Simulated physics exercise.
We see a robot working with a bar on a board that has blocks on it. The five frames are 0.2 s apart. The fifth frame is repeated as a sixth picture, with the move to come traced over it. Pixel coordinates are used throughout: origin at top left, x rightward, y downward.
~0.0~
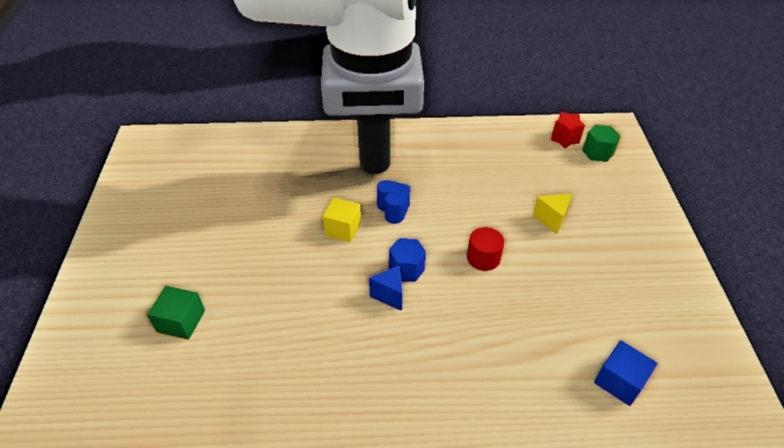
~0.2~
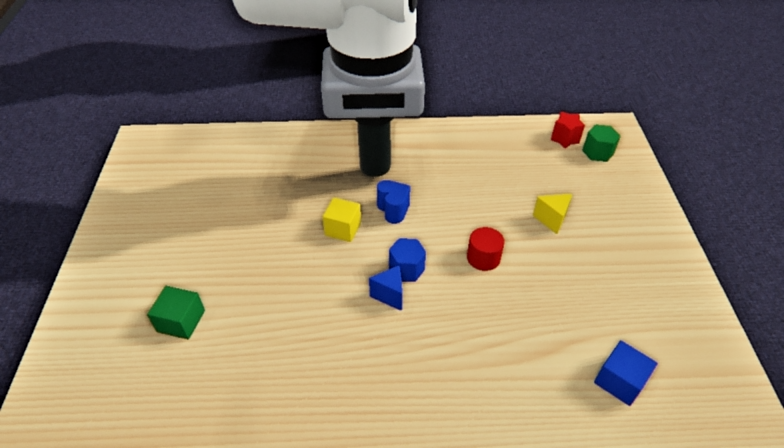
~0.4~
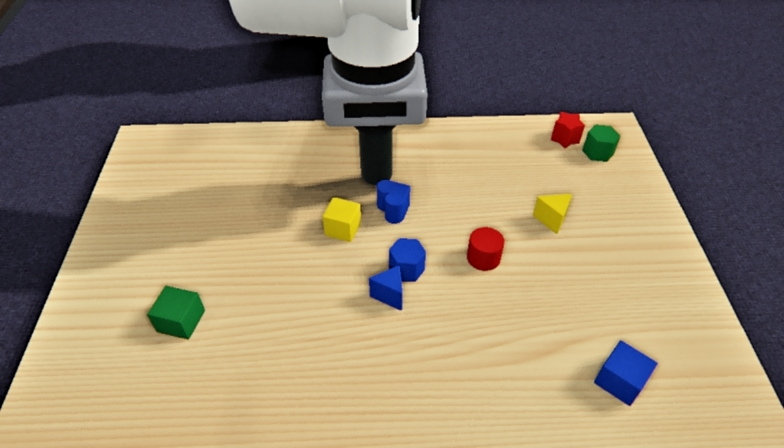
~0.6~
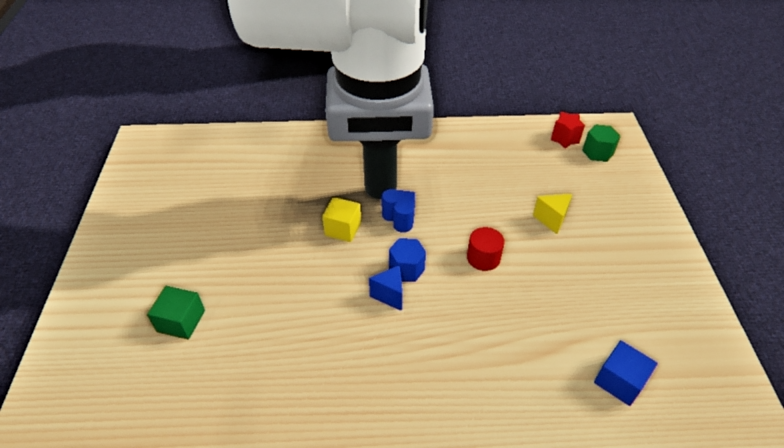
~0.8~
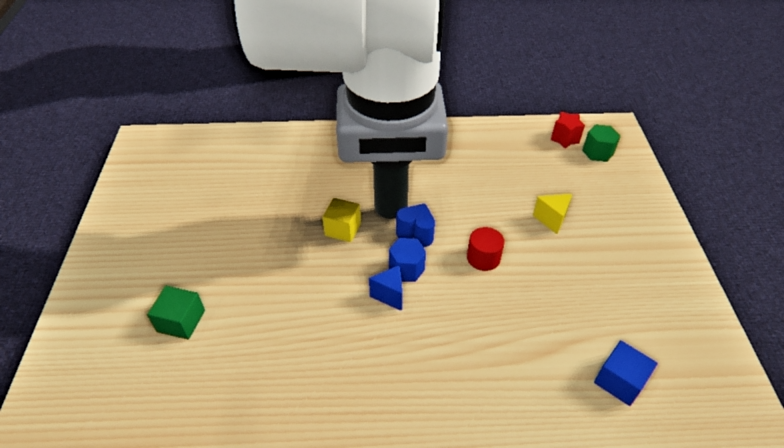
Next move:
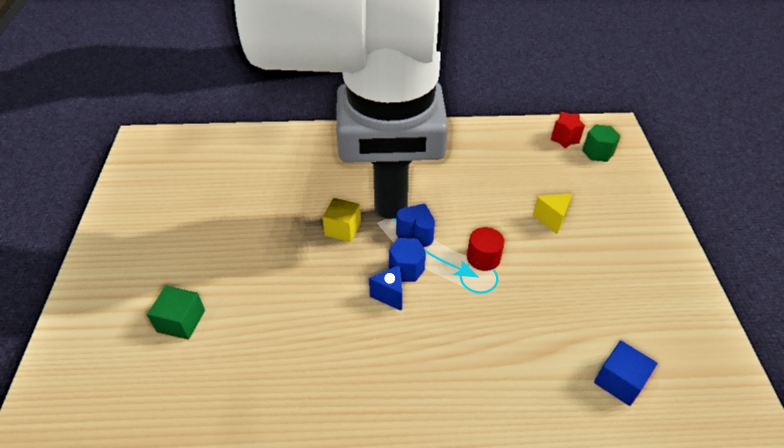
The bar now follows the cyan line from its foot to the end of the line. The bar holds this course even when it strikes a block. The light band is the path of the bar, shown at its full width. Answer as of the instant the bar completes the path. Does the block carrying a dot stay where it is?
Yes - that is the case.
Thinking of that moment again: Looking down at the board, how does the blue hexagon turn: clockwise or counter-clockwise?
That block twists clockwise.
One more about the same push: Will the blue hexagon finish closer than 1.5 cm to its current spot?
I'd say yes.
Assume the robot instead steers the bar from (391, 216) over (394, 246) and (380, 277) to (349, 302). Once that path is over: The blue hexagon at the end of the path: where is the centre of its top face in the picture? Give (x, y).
The middle of its upper face will lie at (414, 271).
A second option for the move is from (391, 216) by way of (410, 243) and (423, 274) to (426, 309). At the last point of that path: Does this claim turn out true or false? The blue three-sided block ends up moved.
True.
The drawn path runs from (391, 216) over (426, 251) to (479, 278); the dot is on the blue three-sided block.
On the path given first. One third of the way, bar at (413, 233); blue heart-shaped block at (445, 231), turned 50° anticlockwise.
Two thirds of the way, bar at (444, 253); blue hexagon at (411, 257), turned 35° clockwise; blue heart-shaped block at (480, 241), turned 90° anticlockwise; red disc at (515, 243).
At the end, bar at (480, 270); blue three-sided block not moved; blue hexagon at (411, 257), turned 35° clockwise; blue heart-shaped block at (501, 238), turned 115° anticlockwise; red disc at (533, 241).
